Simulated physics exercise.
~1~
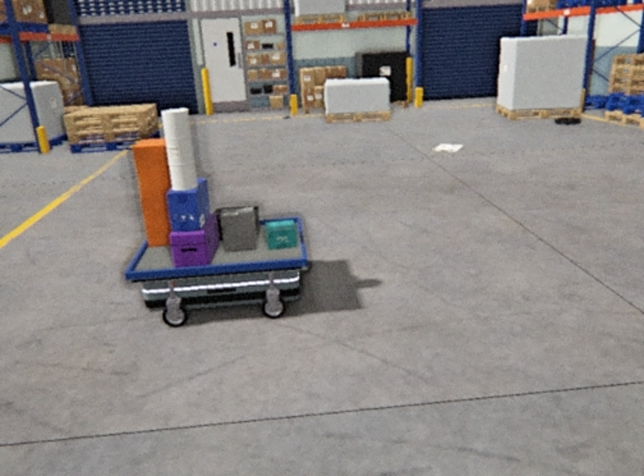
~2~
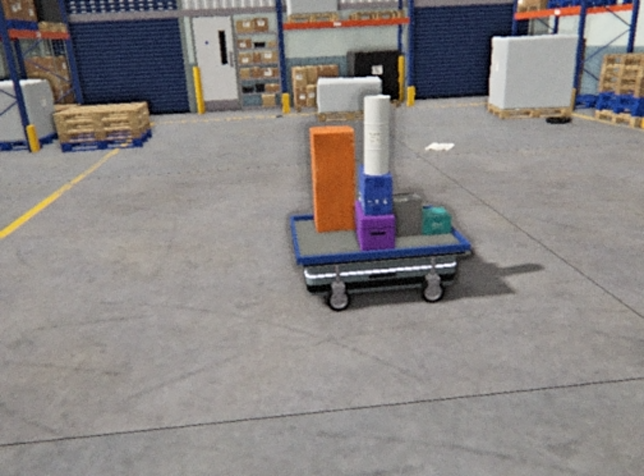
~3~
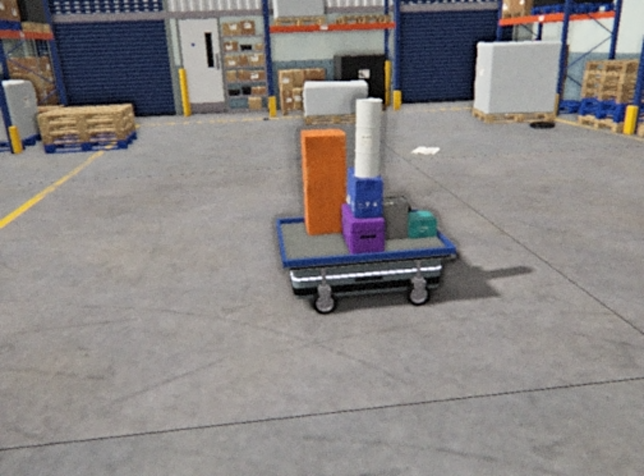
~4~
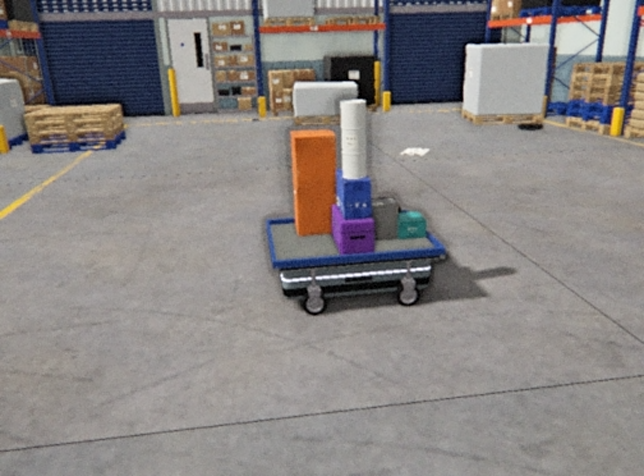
In a warehouse, a cart carrying upright boxes and a white canister rolls right and stops.
